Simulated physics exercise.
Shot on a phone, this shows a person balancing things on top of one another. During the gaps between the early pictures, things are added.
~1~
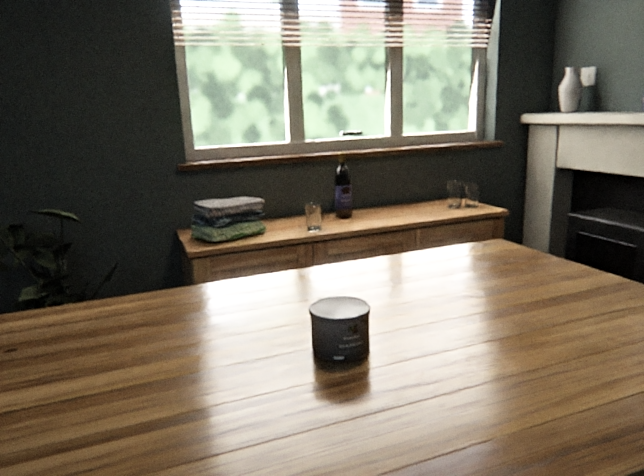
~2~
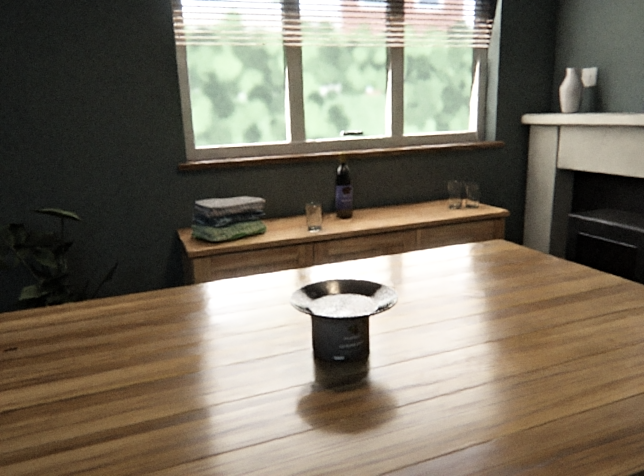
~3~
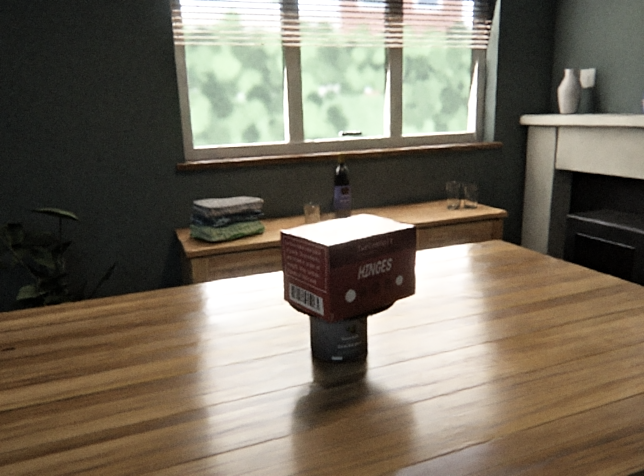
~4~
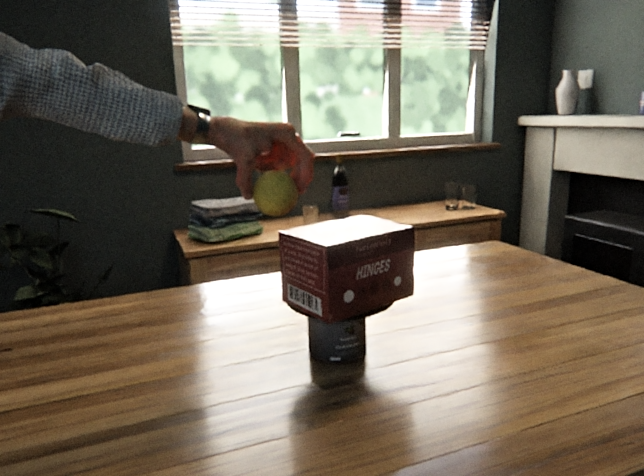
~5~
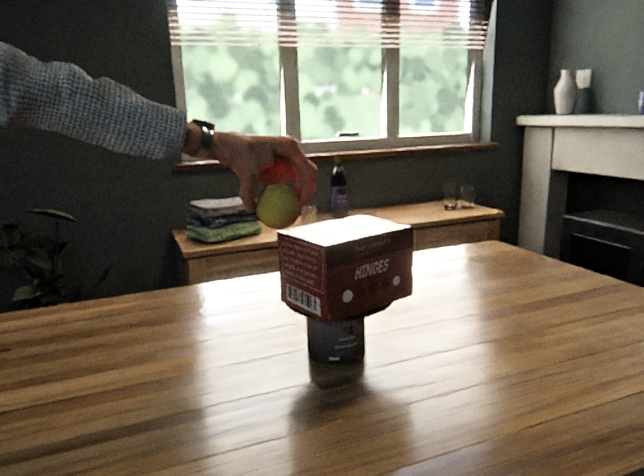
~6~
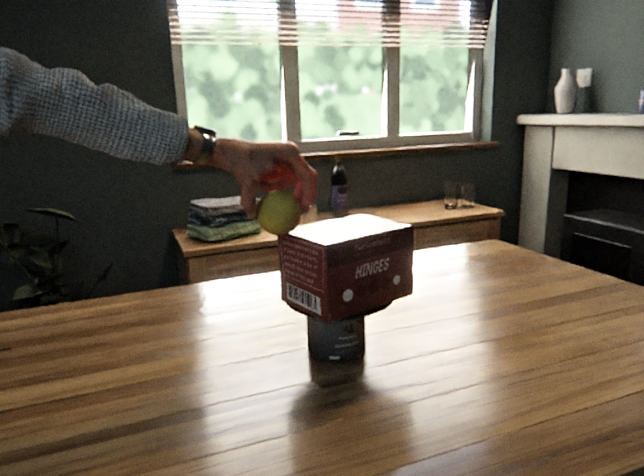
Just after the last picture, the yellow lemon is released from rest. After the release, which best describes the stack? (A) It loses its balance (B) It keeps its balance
It loses its balance.
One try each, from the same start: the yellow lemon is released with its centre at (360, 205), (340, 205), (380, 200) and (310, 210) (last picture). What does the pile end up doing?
The pile does not fall on try one, does not fall on try two, does not fall on try three and does not fall on try four.
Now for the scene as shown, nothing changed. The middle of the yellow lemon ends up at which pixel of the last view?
I'd say around (238, 365) in the last view.
Then, 0.30 s on from there, yellow lemon now fallen.
Then, 0.40 s on from there, things are still on the move.
Then, 0.70 s on from there, nothing new.
In the end, fallen, yellow lemon; the other 3 unmoved. At the end, from the last picture's camera, yellow lemon near (238, 365). The pile gives way.
